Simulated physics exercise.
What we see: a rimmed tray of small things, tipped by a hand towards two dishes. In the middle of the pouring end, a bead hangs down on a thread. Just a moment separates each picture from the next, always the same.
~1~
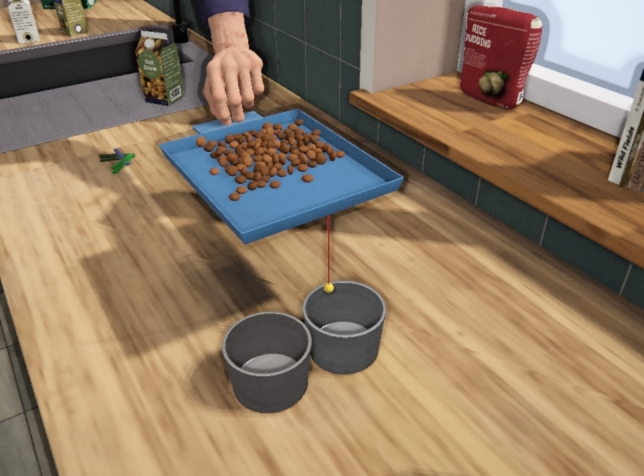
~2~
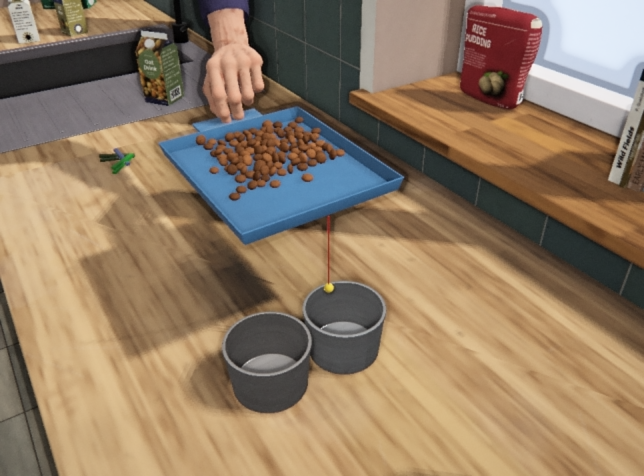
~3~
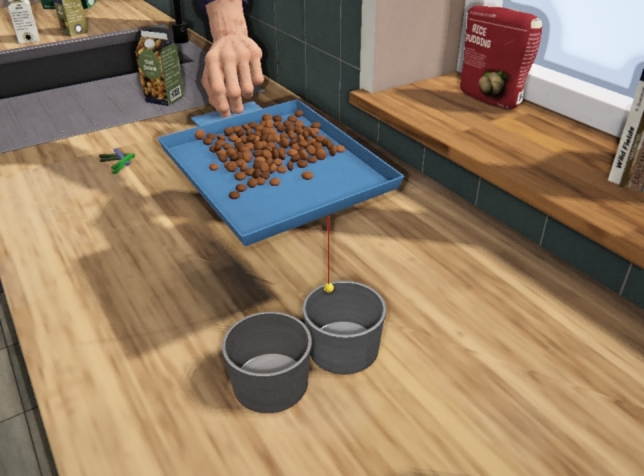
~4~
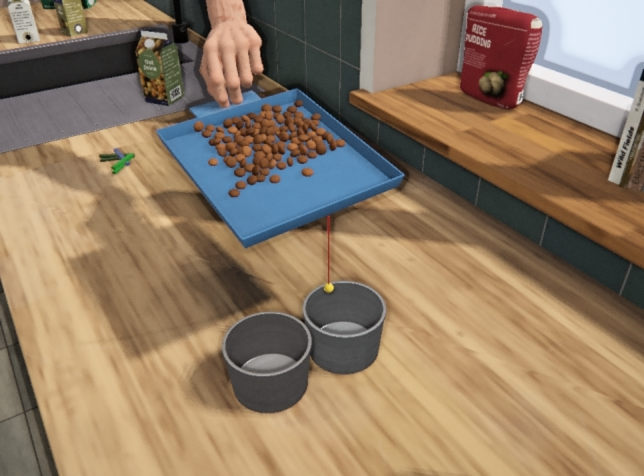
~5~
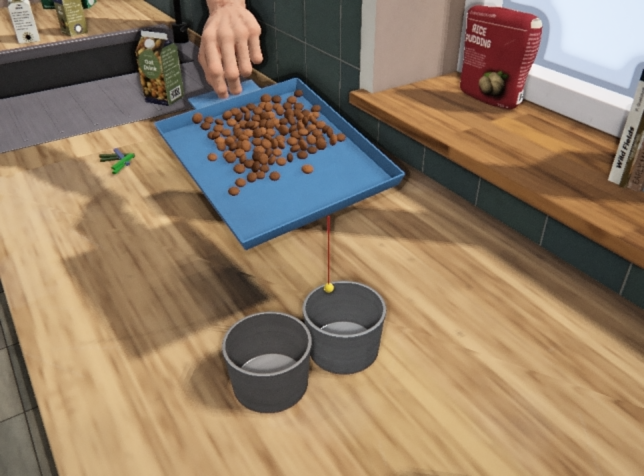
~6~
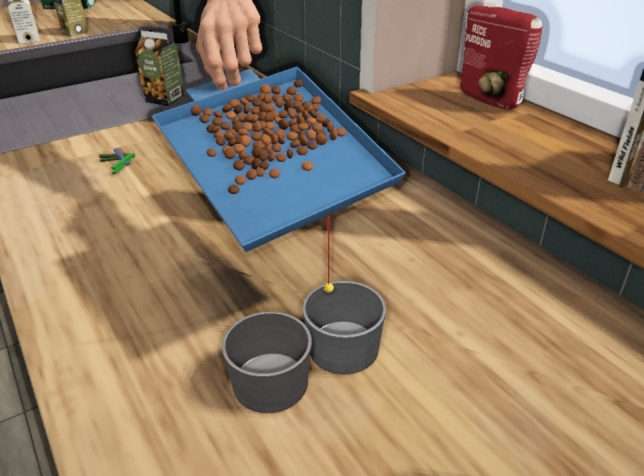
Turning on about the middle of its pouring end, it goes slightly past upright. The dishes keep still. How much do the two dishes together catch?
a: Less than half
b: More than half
Option b: More than half.
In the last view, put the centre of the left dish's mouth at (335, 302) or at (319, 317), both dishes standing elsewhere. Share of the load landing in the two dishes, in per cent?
It would be roughly 10 per cent, followed by roughly 30 per cent.
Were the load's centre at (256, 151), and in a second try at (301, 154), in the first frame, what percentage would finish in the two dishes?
Close to 90 %, followed by close to 90 %.
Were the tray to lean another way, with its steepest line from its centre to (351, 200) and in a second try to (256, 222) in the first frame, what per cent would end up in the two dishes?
The first gives 20 %, the second 70 %.
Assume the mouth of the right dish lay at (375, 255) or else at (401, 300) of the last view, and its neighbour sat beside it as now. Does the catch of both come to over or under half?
Taking them in turn, it's short of half and then short of half.
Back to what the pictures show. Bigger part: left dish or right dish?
More winds up in the leftward dish.
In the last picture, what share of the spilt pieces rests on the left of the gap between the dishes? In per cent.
Around 60 %.
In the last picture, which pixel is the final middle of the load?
Near (271, 372).
Soon, tray tipped steeply; most on the tray; a stray few in the left dish; a stray few outside both; about a quarter in the air.
A while on, tray tipped right over; about a quarter on the tray; about half in the left dish; a small part in the right dish; a small part outside both; a small part in the air.
Towards the end, tray tipped past a quarter turn; most in the left dish; a small part in the right dish; a small part outside both.
Finally, tray tipped past a quarter turn; most in the left dish; a small part in the right dish; a small part outside both.
